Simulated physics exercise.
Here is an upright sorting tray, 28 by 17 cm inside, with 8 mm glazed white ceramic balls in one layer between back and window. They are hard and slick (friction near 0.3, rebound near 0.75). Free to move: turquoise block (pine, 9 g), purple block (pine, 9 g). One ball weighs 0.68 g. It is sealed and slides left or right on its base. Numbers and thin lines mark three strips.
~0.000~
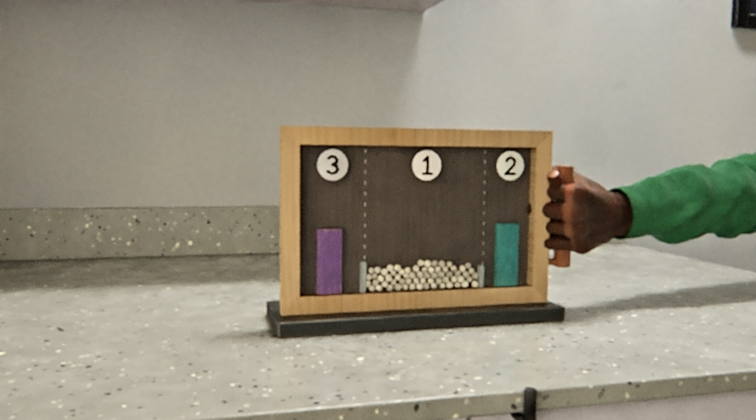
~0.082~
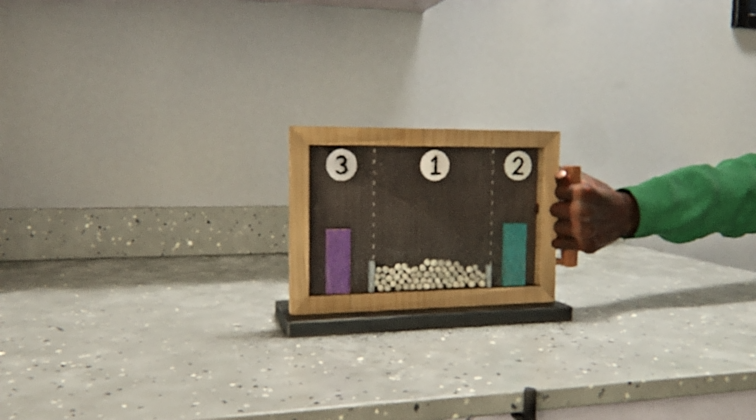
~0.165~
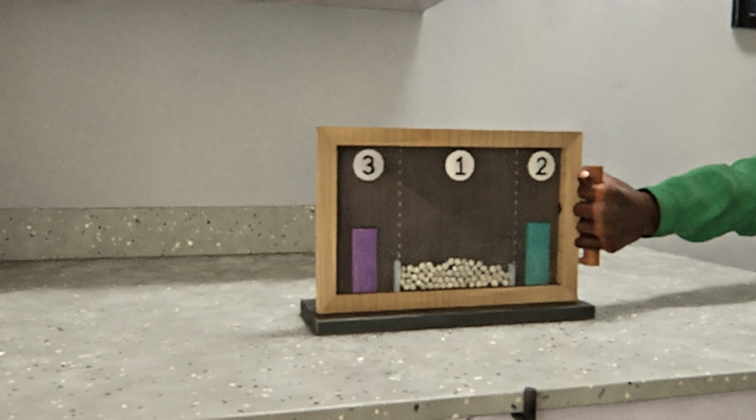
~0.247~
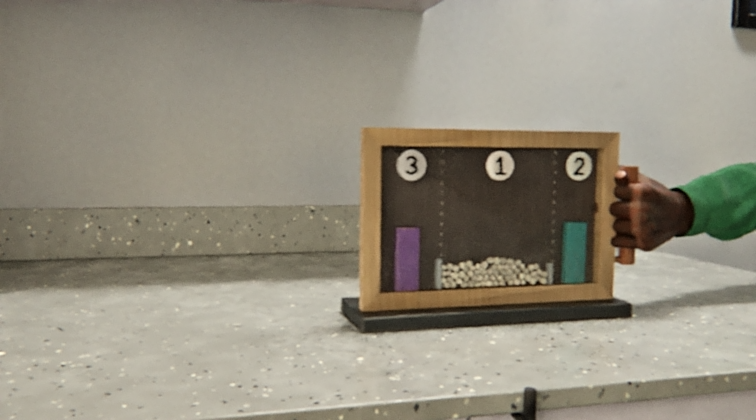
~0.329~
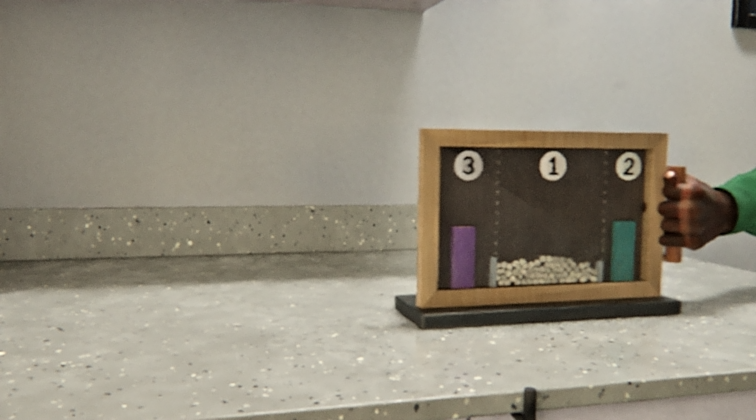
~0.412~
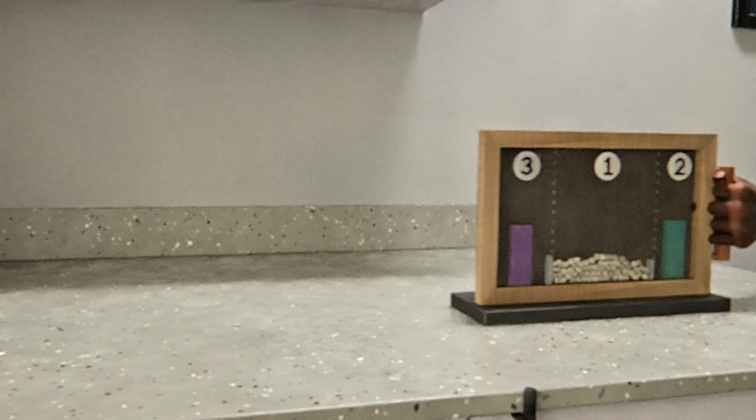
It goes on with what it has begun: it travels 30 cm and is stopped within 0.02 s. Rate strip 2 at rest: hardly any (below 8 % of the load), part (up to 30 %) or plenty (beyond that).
No. 2: Part.
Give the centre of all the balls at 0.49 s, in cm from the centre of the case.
Some 1 cm right and 7 cm below.
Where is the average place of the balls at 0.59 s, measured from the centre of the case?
About 3 cm right and 6 cm below.
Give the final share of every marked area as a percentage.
Strip 1: 85; strip 2: 15; strip 3: 0.
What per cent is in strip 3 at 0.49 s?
Roughly 0 per cent.
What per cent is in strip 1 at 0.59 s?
Some 90 per cent.
After 0.49 s, it is 30 cm to the right; the balls' middle is 1 cm right of and 7 cm below the centre; no. 1, 100 %.
After 0.59 s, it is 30 cm to the right; the balls' middle is 3 cm right of and 6 cm below the centre; no. 1, 90 %, no. 2, 10 %.
After 0.74 s, it is 30 cm to the right; the balls' middle is 3 cm right of and 7 cm below the centre; no. 1, 85 %, no. 2, 15 %.
Settled by 1.9 s, it is 30 cm to the right; no. 1, 85 %, no. 2, 15 %, no. 3, 0 %.
